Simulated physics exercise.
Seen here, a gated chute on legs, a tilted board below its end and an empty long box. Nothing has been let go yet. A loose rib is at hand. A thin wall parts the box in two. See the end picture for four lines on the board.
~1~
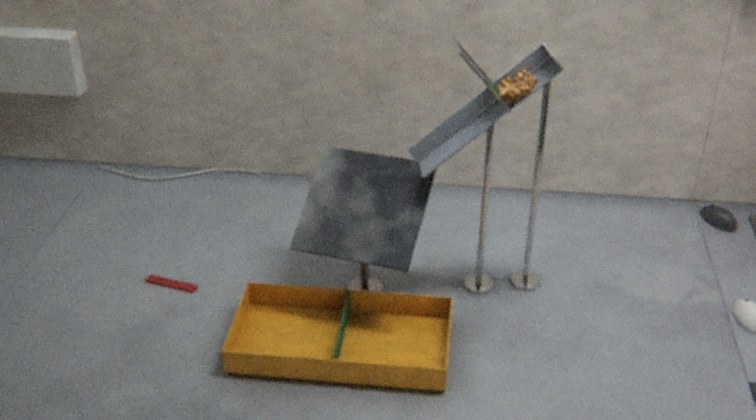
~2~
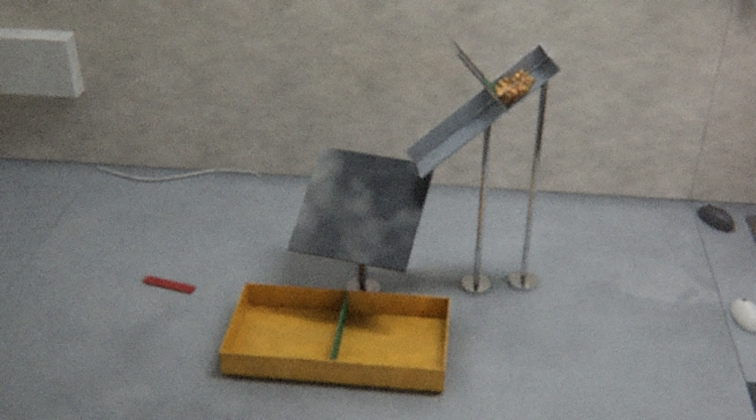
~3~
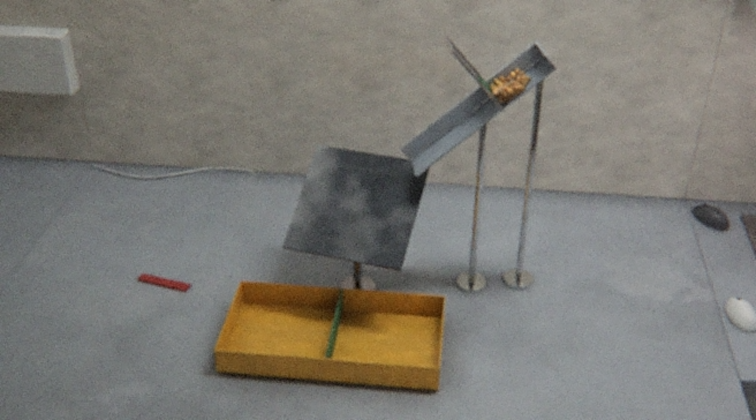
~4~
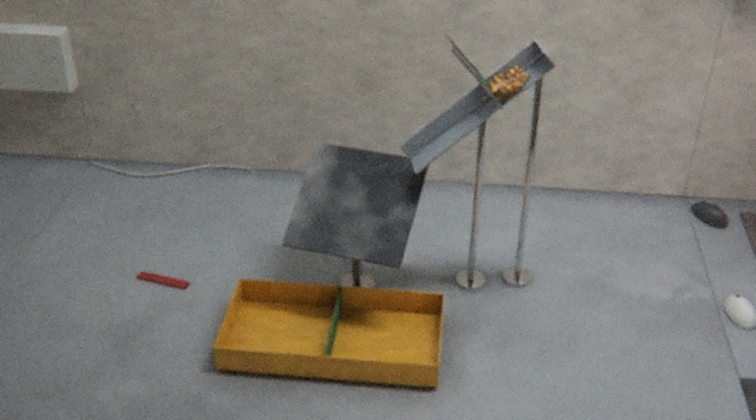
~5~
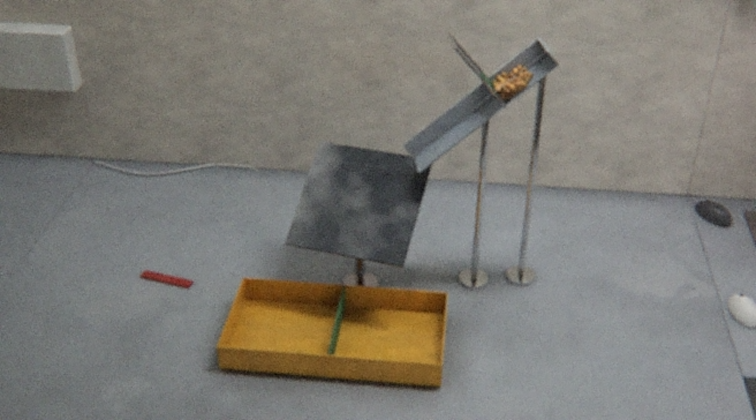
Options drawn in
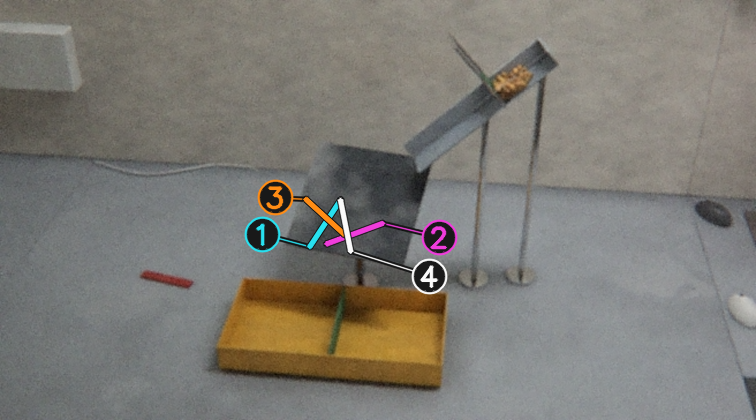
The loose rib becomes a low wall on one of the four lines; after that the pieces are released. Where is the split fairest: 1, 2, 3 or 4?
Line 3.
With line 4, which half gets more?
The right half.
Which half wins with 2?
The left half.
On the marked copy, line 1 from (340, 199) to (309, 246); line 2 from (382, 223) to (326, 243); line 3 from (305, 199) to (344, 234); line 4 from (340, 200) to (350, 251).
For line 1, of what is caught, nearly all in the left half, a small part in the right.
For line 2, of what is caught, nearly all in the left half, a stray few in the right.
For line 3, of what is caught, about a third in the left half, about two thirds in the right.
For line 4, of what is caught, a small part in the left half, nearly all in the right.
